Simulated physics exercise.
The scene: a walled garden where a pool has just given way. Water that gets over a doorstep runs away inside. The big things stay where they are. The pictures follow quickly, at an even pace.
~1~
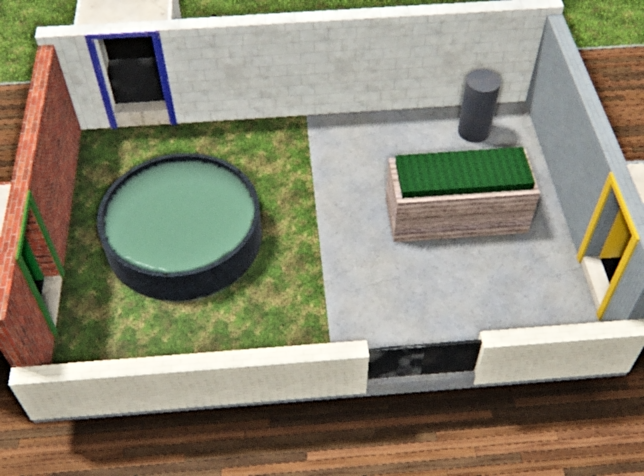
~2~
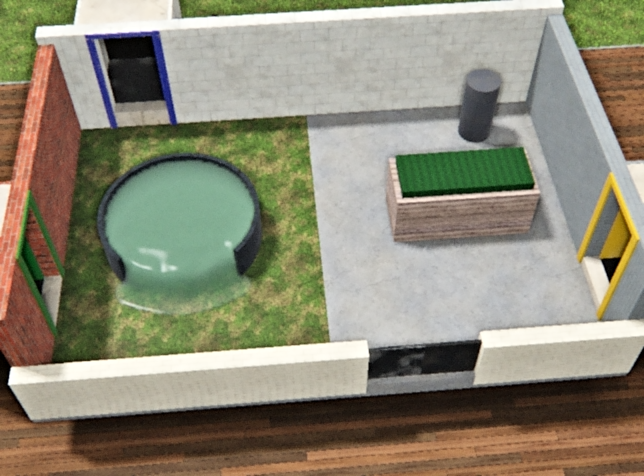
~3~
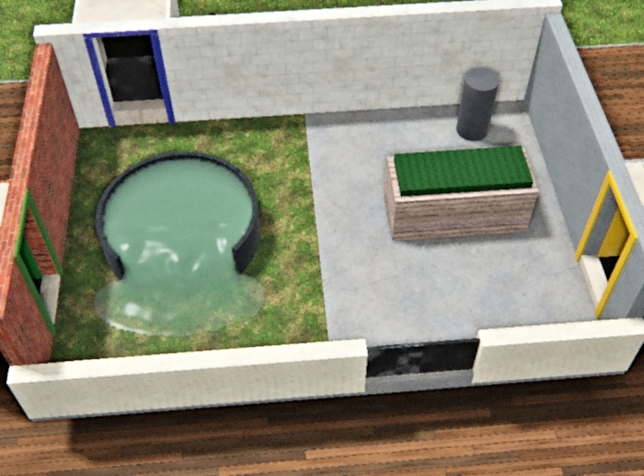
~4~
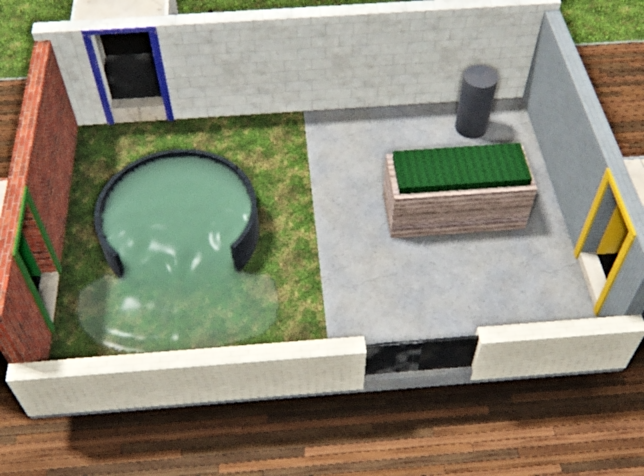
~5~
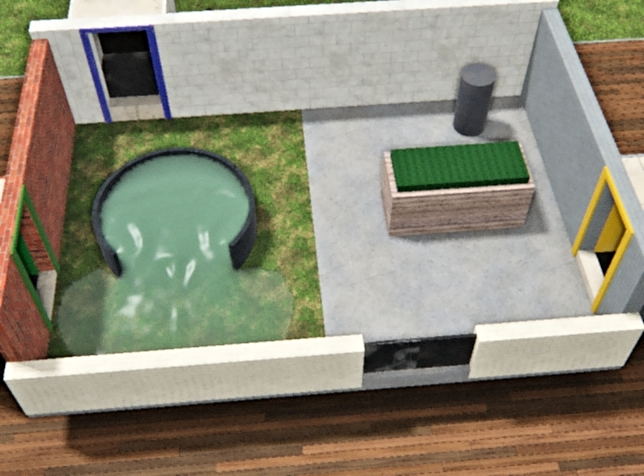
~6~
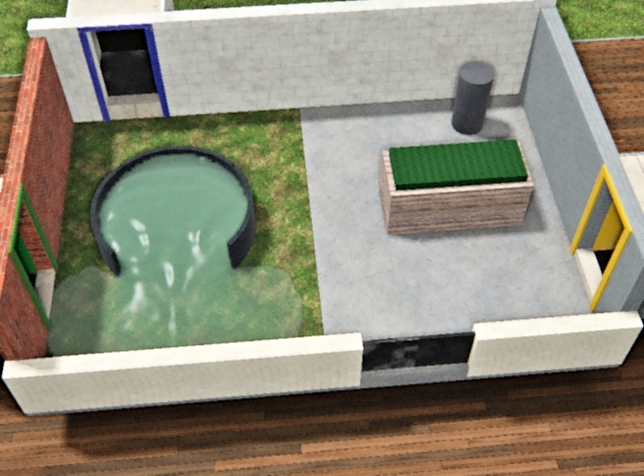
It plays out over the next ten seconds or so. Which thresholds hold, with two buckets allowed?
One by one: The blue door holds within the limit; the yellow door holds within the limit; the green door floods.
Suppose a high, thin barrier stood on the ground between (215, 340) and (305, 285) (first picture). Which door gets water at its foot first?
That is the green door.
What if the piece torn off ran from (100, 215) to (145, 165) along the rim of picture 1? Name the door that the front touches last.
It is the yellow-painted one.
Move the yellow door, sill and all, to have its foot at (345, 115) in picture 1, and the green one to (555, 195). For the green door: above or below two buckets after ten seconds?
Green holds.
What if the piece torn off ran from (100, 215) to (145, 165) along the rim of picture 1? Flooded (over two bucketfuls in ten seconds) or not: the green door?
My reading: The green door holds.
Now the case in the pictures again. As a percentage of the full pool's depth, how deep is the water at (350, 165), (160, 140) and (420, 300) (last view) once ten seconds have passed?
About 4, 10 and 18 per cent.
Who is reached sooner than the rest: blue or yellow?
That is the yellow one.
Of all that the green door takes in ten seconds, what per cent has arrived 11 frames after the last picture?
Near 0 in a hundred.
A moment on, water covers 20 % of the floor; the blue door not reached, the yellow door not reached, the green door wet at the sill, nothing in.
Next, water covers 25 % of the floor; the blue door not reached, the yellow door not reached, the green door wet at the sill, nothing in.
Then, water covers 50 % of the floor; the blue door not reached, the yellow door not reached, the green door under two buckets in.
Later, water covers 75 % of the floor; the blue door wet at the sill, nothing in, the yellow door wet at the sill, nothing in, the green door over two buckets in.
In the end, water covers 95 % of the floor; the blue door wet at the sill, nothing in, the yellow door wet at the sill, nothing in, the green door over two buckets in.
